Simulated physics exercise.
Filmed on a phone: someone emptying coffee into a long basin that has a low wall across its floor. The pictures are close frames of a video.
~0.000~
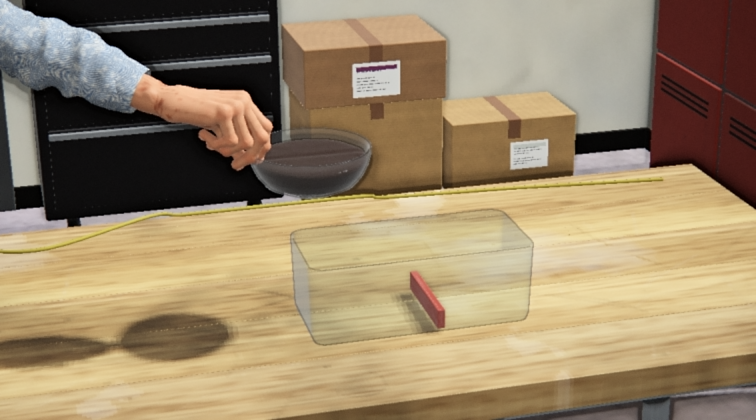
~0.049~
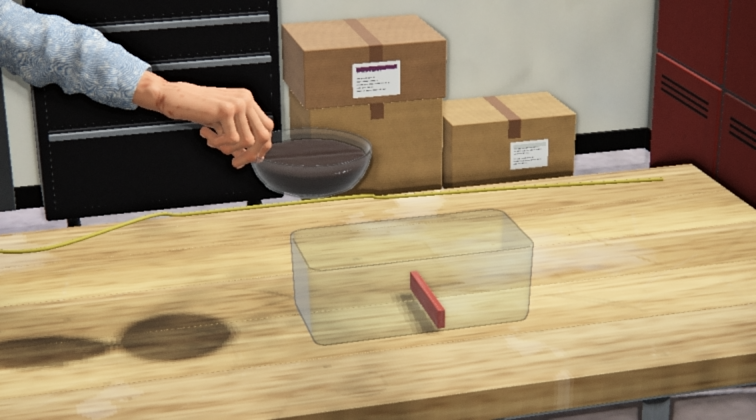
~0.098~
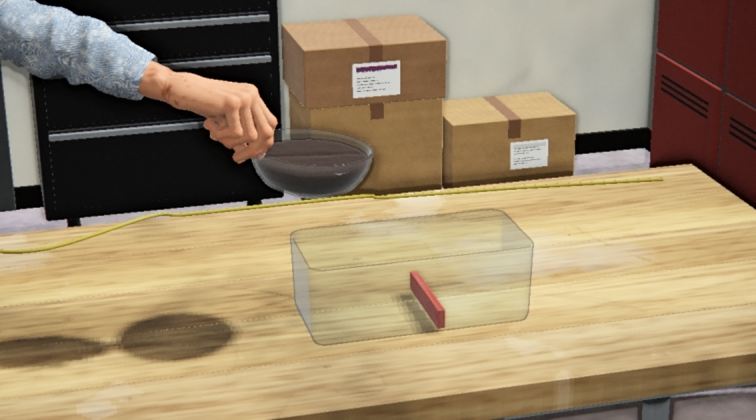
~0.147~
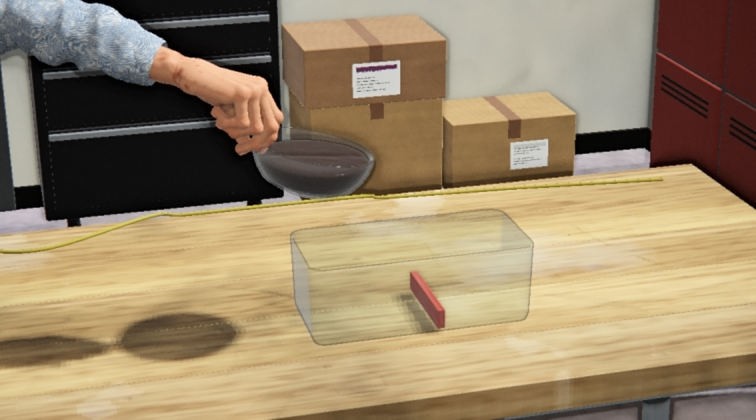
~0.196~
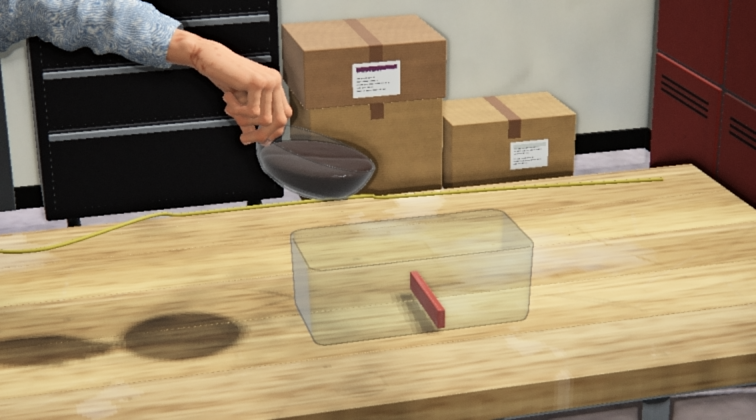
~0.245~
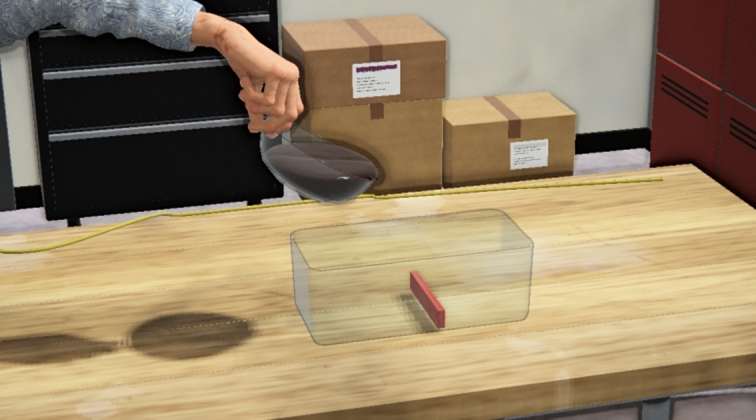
On a wooden workbench, a hand at the left holds a clear bowl of dark liquid beside a transparent basin with a low red wall inside, then gradually tilts the bowl rightward, its right edge dipping as the hand rises slightly.
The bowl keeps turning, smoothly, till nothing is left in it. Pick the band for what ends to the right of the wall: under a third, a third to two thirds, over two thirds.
In the end under a third is right of the wall.
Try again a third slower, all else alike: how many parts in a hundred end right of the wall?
Close to 20 per cent.
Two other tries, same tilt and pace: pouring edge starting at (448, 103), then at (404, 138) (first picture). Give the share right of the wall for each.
In turn 60 and 50 in a hundred.
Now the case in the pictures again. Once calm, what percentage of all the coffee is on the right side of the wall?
About 25 per cent.
By 0.52 s the tilt is 91° and 8 per cent is still to pour, 60 is left of the wall and 3 right of it.
By 0.72 s the tilt is 101° and 0 per cent is still to pour, 77 is left of the wall and 16 right of it.
By 0.92 s the tilt is 101° and 0 per cent is still to pour, 73 is left of the wall and 24 right of it.
By 1.15 s the tilt is 101° and 0 per cent is still to pour, 72 is left of the wall and 25 right of it.
At rest 72 per cent lies left of the wall, 25 right of it and 4 outside.
